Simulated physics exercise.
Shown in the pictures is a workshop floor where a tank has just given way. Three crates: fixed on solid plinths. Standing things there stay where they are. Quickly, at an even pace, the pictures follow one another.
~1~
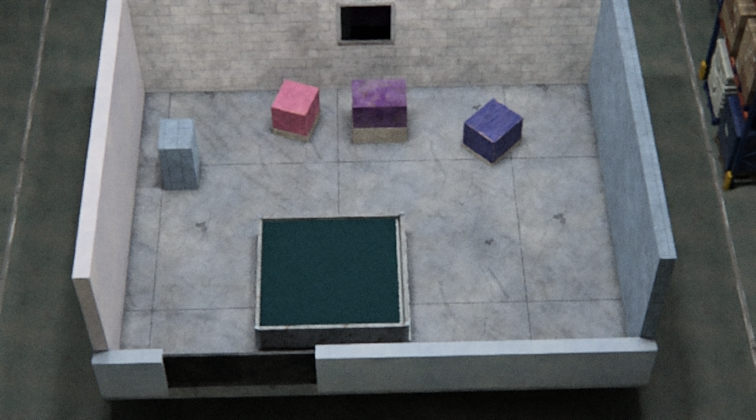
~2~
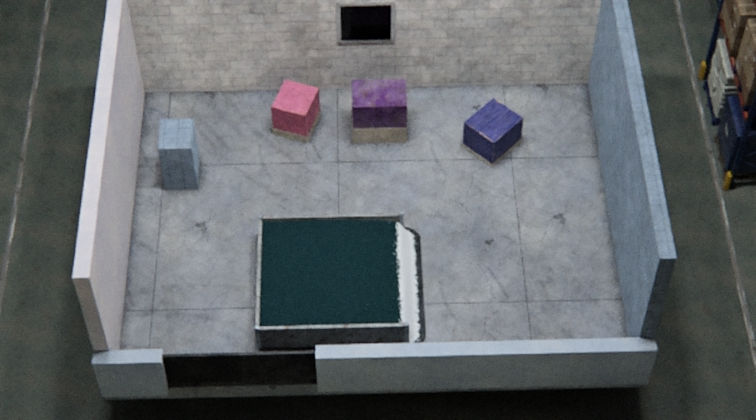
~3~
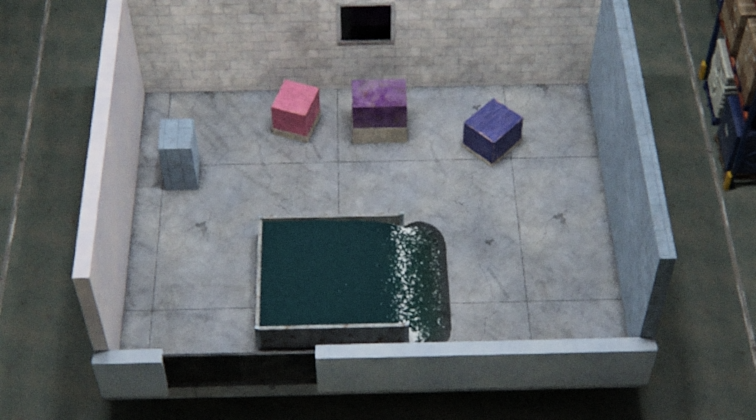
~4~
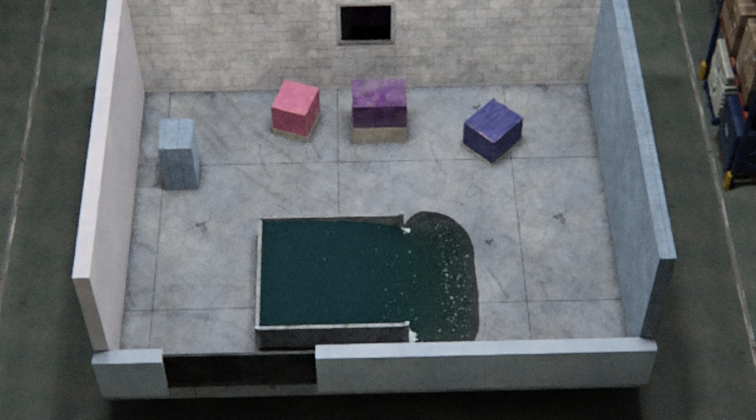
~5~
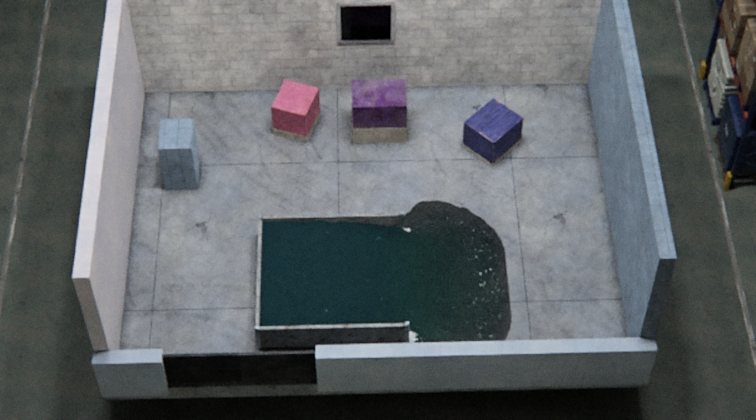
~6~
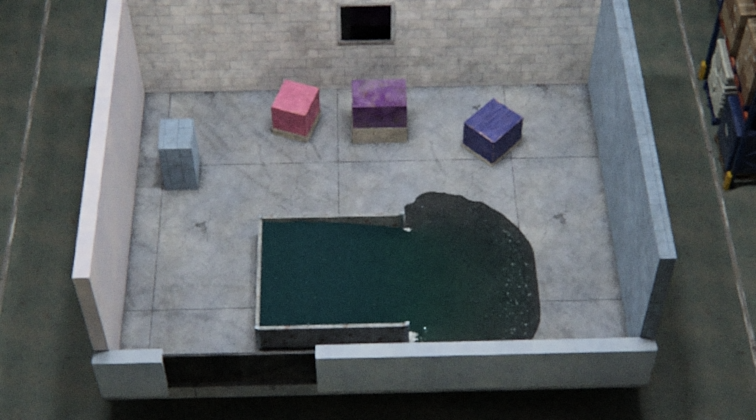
Dark green water sits still in an open square tank on a pale tiled floor, then bursts out through the tank's right side in a strip of white froth. It spreads rightward across the floor in a widening, rounded dark pool, while the pink, purple and blue blocks behind stay put.
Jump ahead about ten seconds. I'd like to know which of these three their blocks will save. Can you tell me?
Sure: The pink crate comes through dry; the blue crate does get wet; the purple crate comes through dry.
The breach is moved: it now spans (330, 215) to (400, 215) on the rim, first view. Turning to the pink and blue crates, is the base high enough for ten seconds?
In my view the pink crate gets reached, and the blue crate gets reached.
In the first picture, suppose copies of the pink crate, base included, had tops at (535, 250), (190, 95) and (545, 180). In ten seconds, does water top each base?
Crate one is touched by the flood; crate two avoids the flood; crate three is touched by the flood.
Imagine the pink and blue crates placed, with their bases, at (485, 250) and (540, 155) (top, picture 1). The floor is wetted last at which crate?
My pick is the purple crate.
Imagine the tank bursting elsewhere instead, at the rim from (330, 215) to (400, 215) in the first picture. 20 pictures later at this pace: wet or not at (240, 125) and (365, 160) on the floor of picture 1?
Submerged, submerged.
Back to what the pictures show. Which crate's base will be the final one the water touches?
Note: The crate marked pink.
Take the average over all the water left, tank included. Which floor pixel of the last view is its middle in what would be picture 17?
I reckon somewhere around (444, 284).
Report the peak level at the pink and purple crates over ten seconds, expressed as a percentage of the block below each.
About 70 % and 40 %.
A moment on, water covers 30 % of the floor; the pink crate not reached, the blue crate not reached, the purple crate not reached.
Next, water covers 35 % of the floor; the pink crate not reached, the blue crate water round its plinth, the purple crate not reached.
Then, water covers 40 % of the floor; the pink crate not reached, the blue crate water round its plinth, the purple crate not reached.
Later, water covers 55 % of the floor; the pink crate water round its plinth, the blue crate water round its plinth, the purple crate water round its plinth.
In the end, water covers 90 % of the floor; the pink crate stayed above the water, the blue crate was topped, the purple crate stayed above the water.
